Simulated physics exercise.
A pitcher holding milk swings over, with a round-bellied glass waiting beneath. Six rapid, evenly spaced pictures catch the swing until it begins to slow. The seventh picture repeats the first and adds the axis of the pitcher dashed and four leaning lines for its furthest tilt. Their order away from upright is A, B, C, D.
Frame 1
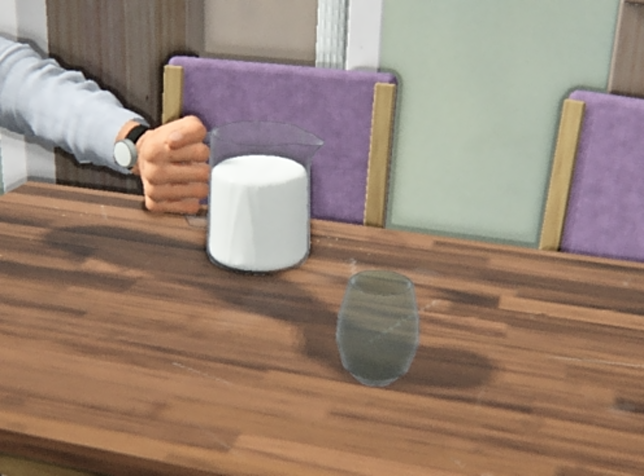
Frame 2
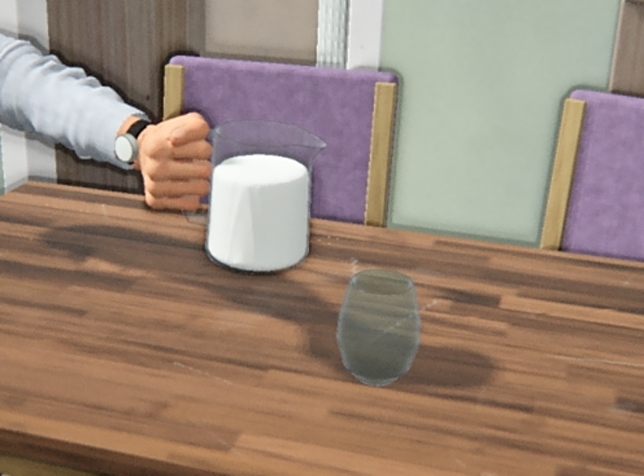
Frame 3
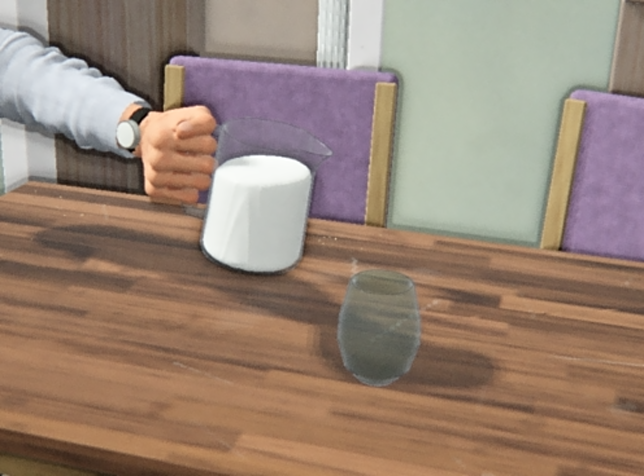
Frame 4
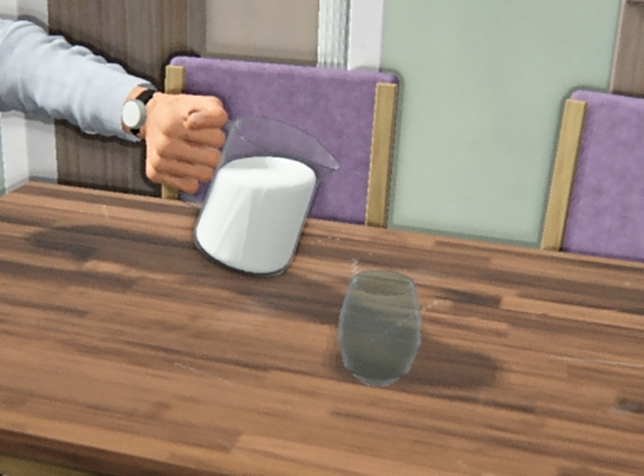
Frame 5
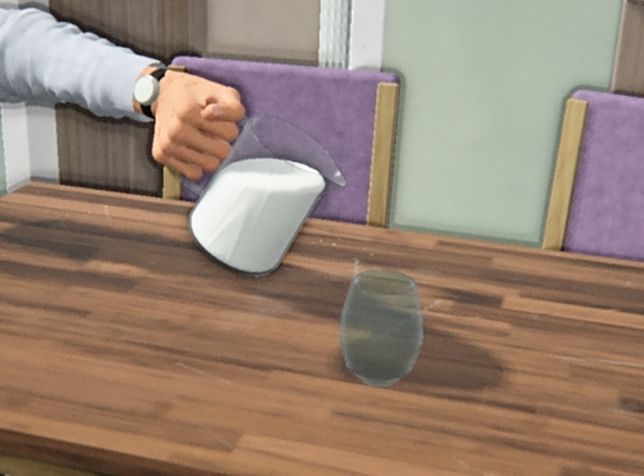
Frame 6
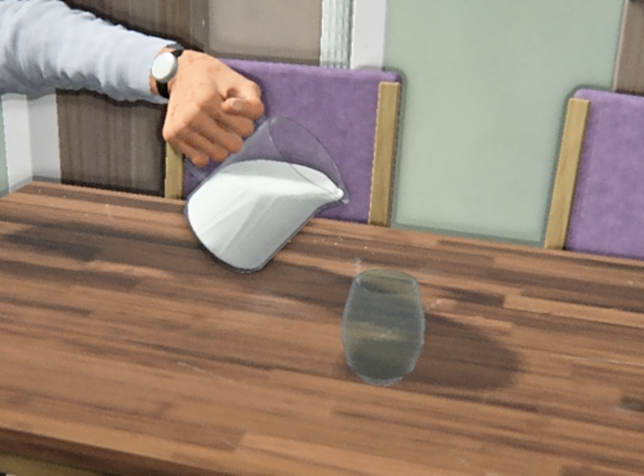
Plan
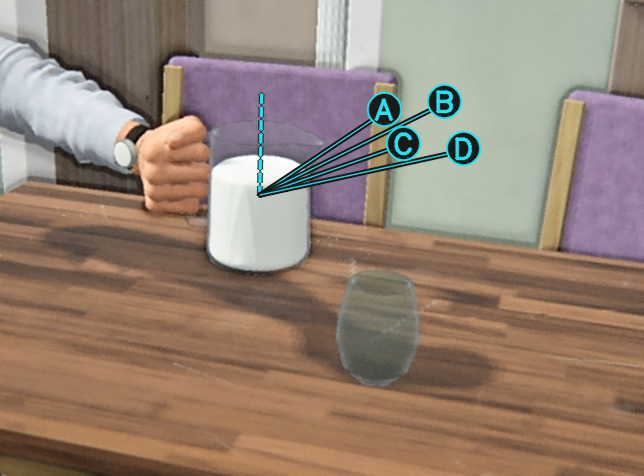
In this clip, a hand wearing a watch holds a clear pitcher of milk on a wooden table and gradually tilts it to the right, its lip lowering toward an empty round-bellied glass, with purple chairs behind.
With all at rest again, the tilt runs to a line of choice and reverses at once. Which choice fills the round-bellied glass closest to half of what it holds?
The best mark is C.
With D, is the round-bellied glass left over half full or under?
Over half.
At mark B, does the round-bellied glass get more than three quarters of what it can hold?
No, it does not.
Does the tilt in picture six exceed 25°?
Yes, it does.
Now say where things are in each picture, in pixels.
Upright, lip at (322, 143); rim of the round-bellied glass round (381, 282); nothing has left yet.
Tipped about 2°, lip at (325, 145); nothing has left yet.
Tipped about 8°, lip at (331, 153); nothing has left yet.
Tipped about 18°, lip at (338, 167); nothing has left yet.
Tipped about 29°, lip at (345, 184); nothing has left yet.
Tipped about 42°, lip at (348, 201); nothing has left yet.
On the marked copy, A at (371, 120); B at (430, 110); C at (387, 150); D at (447, 154).
With A, the round-bellied glass ends with about 21 % of what it can hold.
With B, the round-bellied glass ends with about 34 % of what it can hold.
With C, the round-bellied glass ends with about 51 % of what it can hold.
With D, the round-bellied glass ends with about 68 % of what it can hold.
